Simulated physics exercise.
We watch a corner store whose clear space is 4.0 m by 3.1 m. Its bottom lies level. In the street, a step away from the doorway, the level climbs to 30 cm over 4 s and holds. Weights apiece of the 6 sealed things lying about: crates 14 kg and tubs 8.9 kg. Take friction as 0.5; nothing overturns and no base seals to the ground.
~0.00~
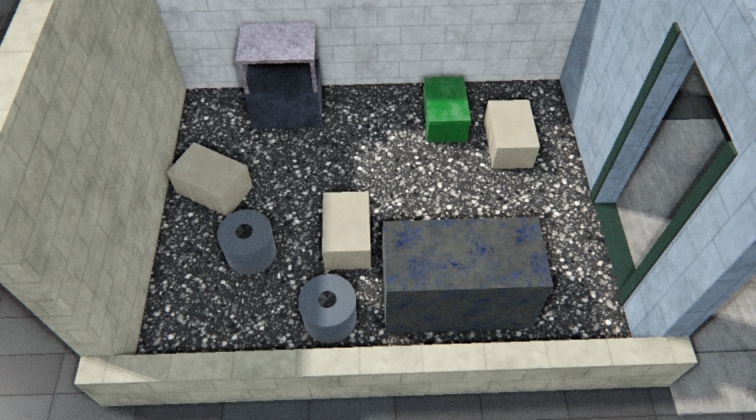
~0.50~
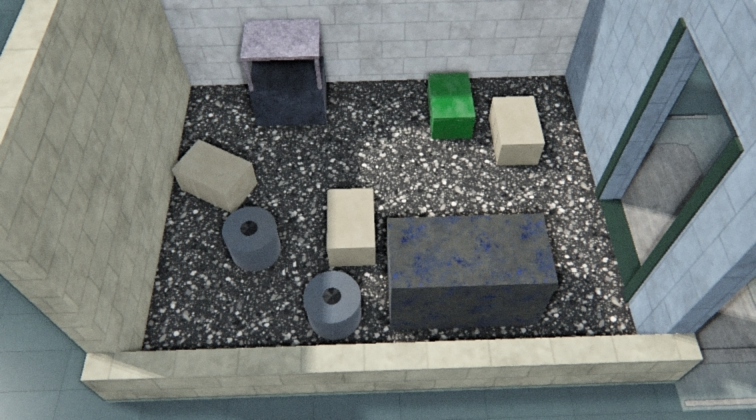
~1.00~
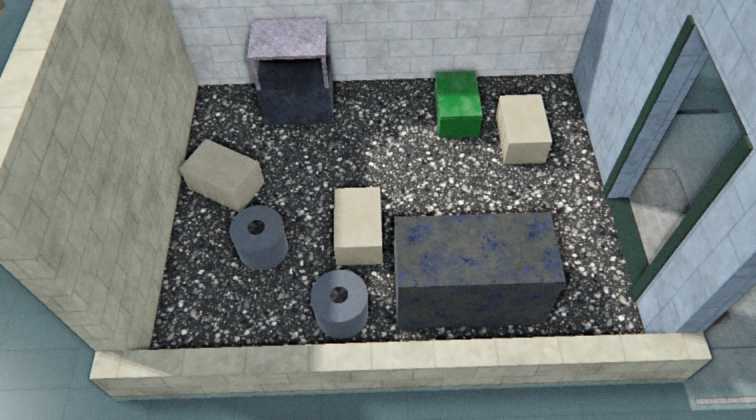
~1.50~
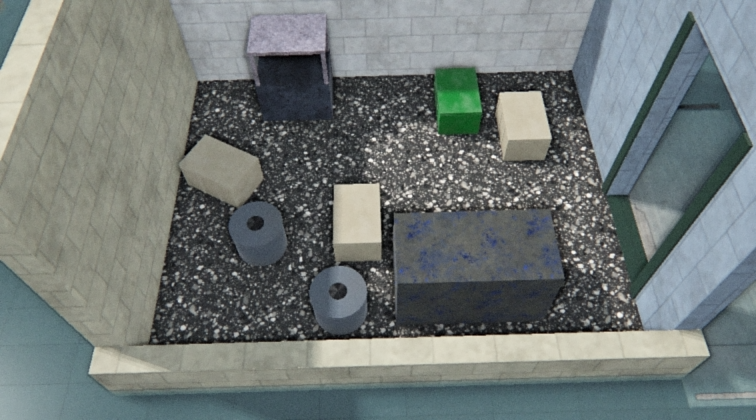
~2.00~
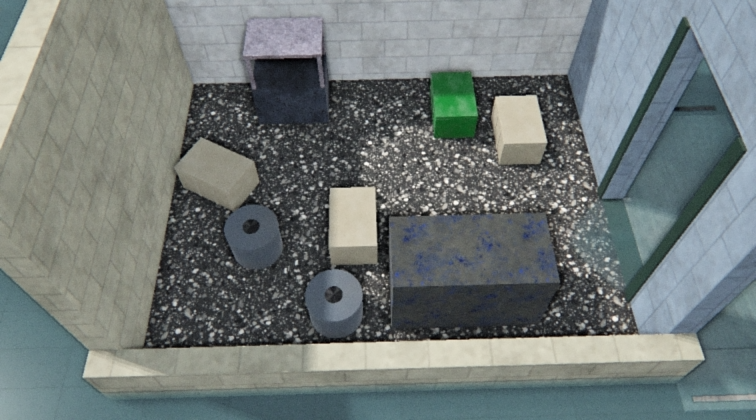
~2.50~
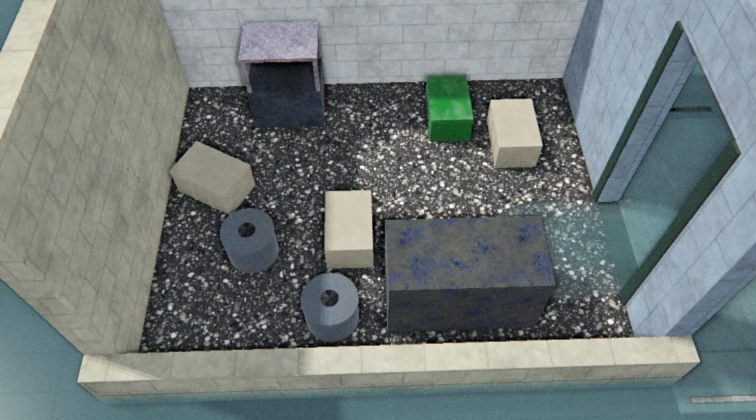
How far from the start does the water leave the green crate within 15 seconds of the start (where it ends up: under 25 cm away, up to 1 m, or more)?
Green crate slides a little.
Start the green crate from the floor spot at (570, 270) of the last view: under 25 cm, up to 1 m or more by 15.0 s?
It ends far away.
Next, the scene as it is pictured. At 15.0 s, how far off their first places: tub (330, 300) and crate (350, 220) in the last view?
In turn: 80 cm, 100 cm.
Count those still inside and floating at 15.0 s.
I count 6.
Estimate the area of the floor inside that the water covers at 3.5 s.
Some 3.5 m2.
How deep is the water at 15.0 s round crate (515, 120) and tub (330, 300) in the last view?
About 16 and 23 cm.
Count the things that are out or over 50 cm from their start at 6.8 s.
By then 1.
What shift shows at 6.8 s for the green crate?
About 0 cm.
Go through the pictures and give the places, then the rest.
The first picture shows the green crate at (447, 98) rests on the ground; 0.0 m2 under water; 0 of 6 have shifted.
The second picture shows the green crate at (452, 95) rests on the ground; 0.0 m2 under water; 0 of 6 have shifted.
The third picture shows the green crate at (459, 93), on the bottom; 0.0 m2 under water; 0 of 6 have shifted.
The fourth picture shows the green crate at (458, 90) rests on the ground; water covers 0.0 m2; 0 of 6 have shifted.
The fifth picture shows the green crate at (454, 94) rests on the ground; water covers 0.2 m2; 0 of 6 have shifted.
The sixth picture shows the green crate at (450, 97) rests on the ground; water covers 0.9 m2; 0 of 6 have shifted.
After 3.5 s the green crate is near (450, 97), 0.0 m from its start, aground; 0 afloat.
After 6.8 s the green crate is near (450, 96), 0.0 m from its start, aground; 2 afloat.
After 11.0 s the green crate is near (519, 125), 0.7 m from its start, afloat; 6 afloat.
After 15.0 s the green crate is near (452, 141), 0.6 m from its start, afloat; 6 afloat.
